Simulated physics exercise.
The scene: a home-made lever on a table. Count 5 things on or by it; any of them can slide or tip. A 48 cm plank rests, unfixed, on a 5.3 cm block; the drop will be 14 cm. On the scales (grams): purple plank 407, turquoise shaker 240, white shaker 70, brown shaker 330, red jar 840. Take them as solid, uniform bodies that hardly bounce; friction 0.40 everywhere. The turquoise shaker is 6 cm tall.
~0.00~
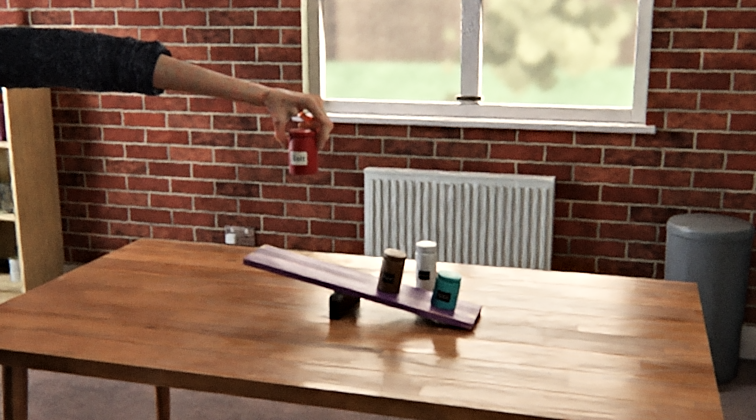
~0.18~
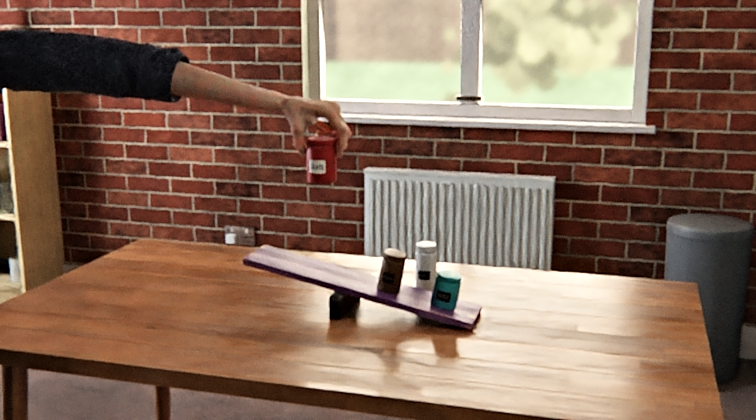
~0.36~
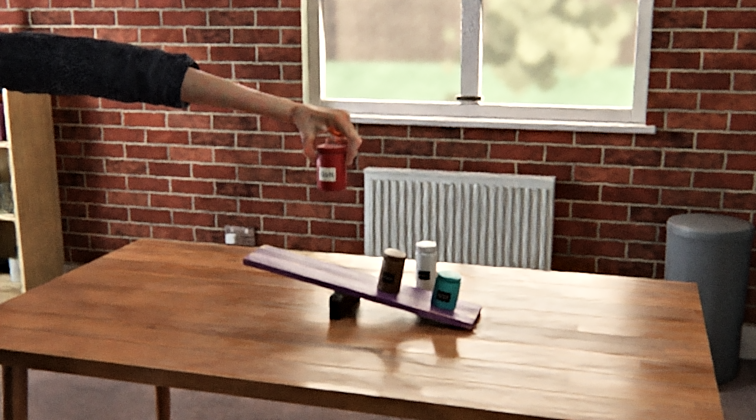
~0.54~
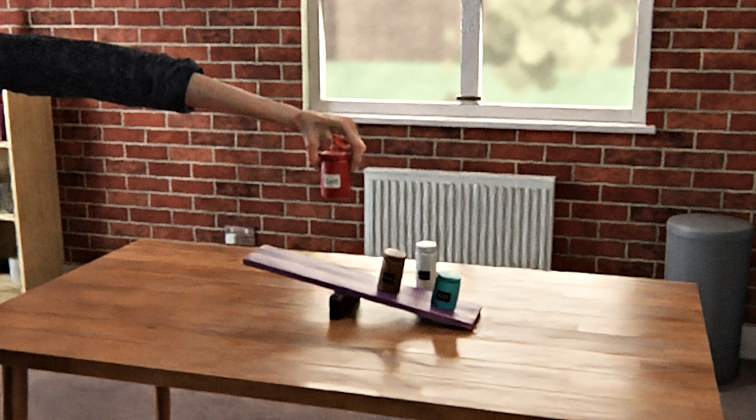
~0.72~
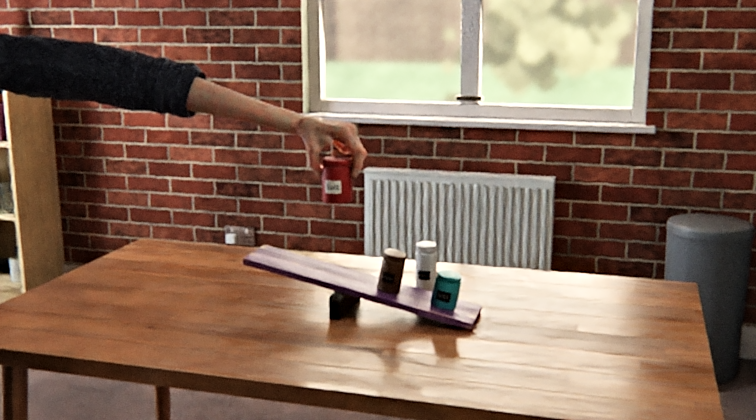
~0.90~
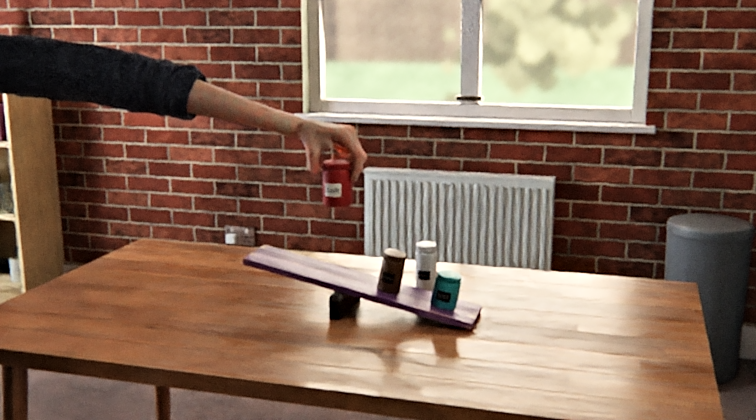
A hand holding a red jar moves right and slightly down above a tilted purple plank.
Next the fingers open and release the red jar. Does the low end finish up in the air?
The plank ends as it began.
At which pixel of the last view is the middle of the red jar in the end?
Around (394, 267).
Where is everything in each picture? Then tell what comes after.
In the first picture, 9 cm still to go; red jar (303, 151); purple plank (362, 285).
In the second picture, 6 cm still to go; red jar (321, 160); white shaker (426, 268).
In the third picture, 3 cm still to go; red jar (332, 167); purple plank (362, 285).
In the fourth picture, 2 cm still to go; red jar (336, 174); white shaker (426, 268).
In the fifth picture, 1 cm still to go; red jar (337, 180); purple plank (362, 285).
Held still over the plank; red jar (337, 183); white shaker (426, 268), in the sixth picture.
Around 1.20 s, plank at 9°, leaning as at the start; red jar at 16° to upright near (345, 255); turquoise shaker at 4° to upright; brown shaker at 4° to upright.
Around 1.30 s, plank at 11°, leaning as at the start; red jar at 47° to upright near (362, 257); brown shaker at 5° to upright; turquoise shaker at 5° to upright.
Around 1.50 s, plank at 11°, leaning as at the start; red jar on its side near (379, 268); brown shaker on its side; turquoise shaker shifted 2 cm.
Around 2.90 s, plank at 11°, leaning as at the start; red jar on its side near (389, 272); brown shaker on its side; turquoise shaker shifted 2 cm.
Finally (4.0 s), plank at 11°, leaning as at the start; on their side or leaning hard on the table or plank, brown shaker and red jar; the other 3 still in place (within 4 cm). Final places as that camera would see them, red jar near (394, 267). The plank finishes with the same end low.
